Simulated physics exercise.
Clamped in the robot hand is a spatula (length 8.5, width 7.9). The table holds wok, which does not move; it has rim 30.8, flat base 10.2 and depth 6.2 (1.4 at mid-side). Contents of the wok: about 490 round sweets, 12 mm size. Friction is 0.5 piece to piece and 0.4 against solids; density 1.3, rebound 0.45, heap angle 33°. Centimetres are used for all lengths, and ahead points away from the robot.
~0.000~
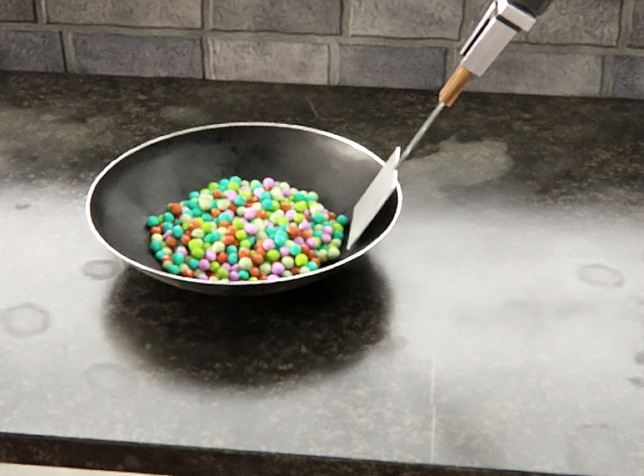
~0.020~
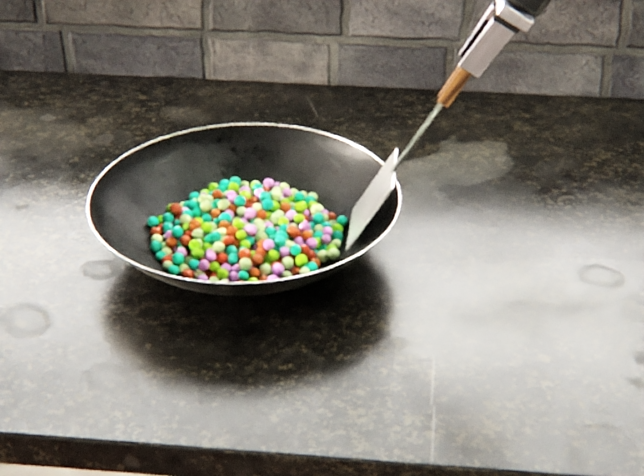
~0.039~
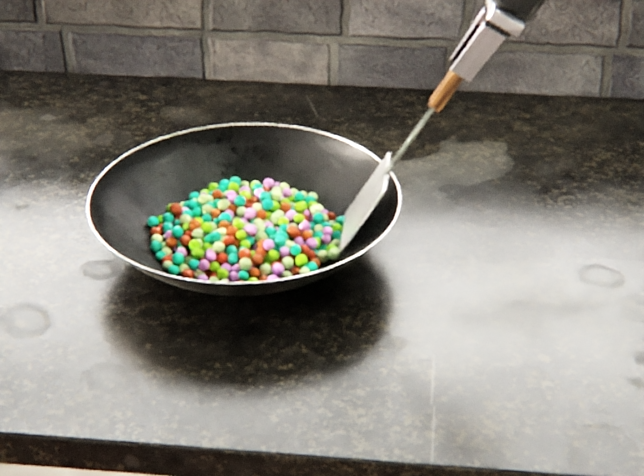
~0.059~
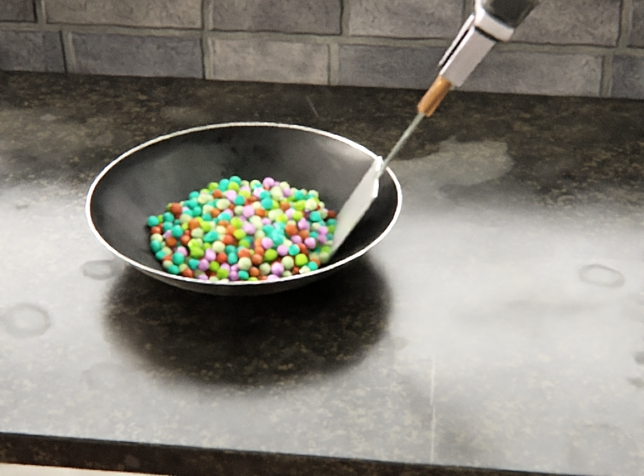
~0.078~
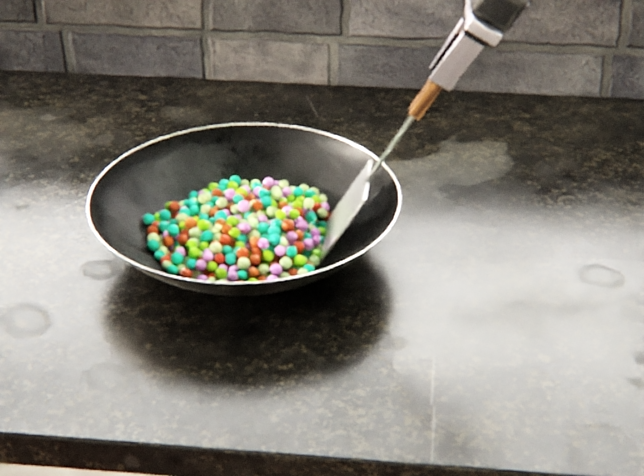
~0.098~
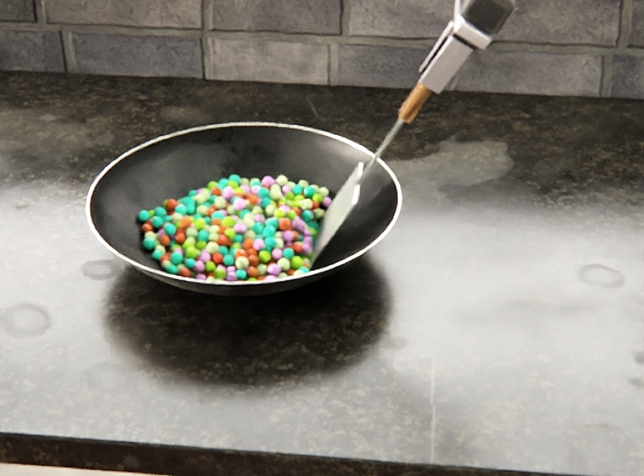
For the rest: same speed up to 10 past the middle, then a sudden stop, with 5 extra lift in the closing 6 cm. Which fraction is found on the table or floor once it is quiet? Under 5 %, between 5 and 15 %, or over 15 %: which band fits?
The band that fits is between 5 and 15 %.
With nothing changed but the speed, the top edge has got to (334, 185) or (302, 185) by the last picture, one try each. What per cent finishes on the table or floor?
About 15 and 25 per cent.
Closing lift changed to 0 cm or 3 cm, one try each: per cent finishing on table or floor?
About 5 and 5 per cent.
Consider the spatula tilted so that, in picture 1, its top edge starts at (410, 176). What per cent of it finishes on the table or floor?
Roughly 10 percent ends on the table or floor.
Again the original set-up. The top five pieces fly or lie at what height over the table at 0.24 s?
About 4 centimetres.
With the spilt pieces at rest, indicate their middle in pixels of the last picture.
My best guess is near (25, 231).
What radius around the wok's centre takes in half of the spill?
Roughly 26 centimetres.
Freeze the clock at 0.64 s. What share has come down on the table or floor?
Close to 6 per cent of the load.
After 0.24 s, sloping 60°, highest piece 5 above the table; 488 in the wok.
After 0.37 s, sloping 60°, highest piece 6 above the table; 488 in the wok.
After 0.64 s, sloping 60°, highest piece 7 above the table; 454 in the wok, 31 on the table or floor, 3 on the blade or in flight.
After 1.69 s, sloping 60°, highest piece 6 above the table; 454 in the wok, 34 on the table or floor.
In the end, 454 in the wok, 34 on the table or floor. That is 7 % on the table or floor.
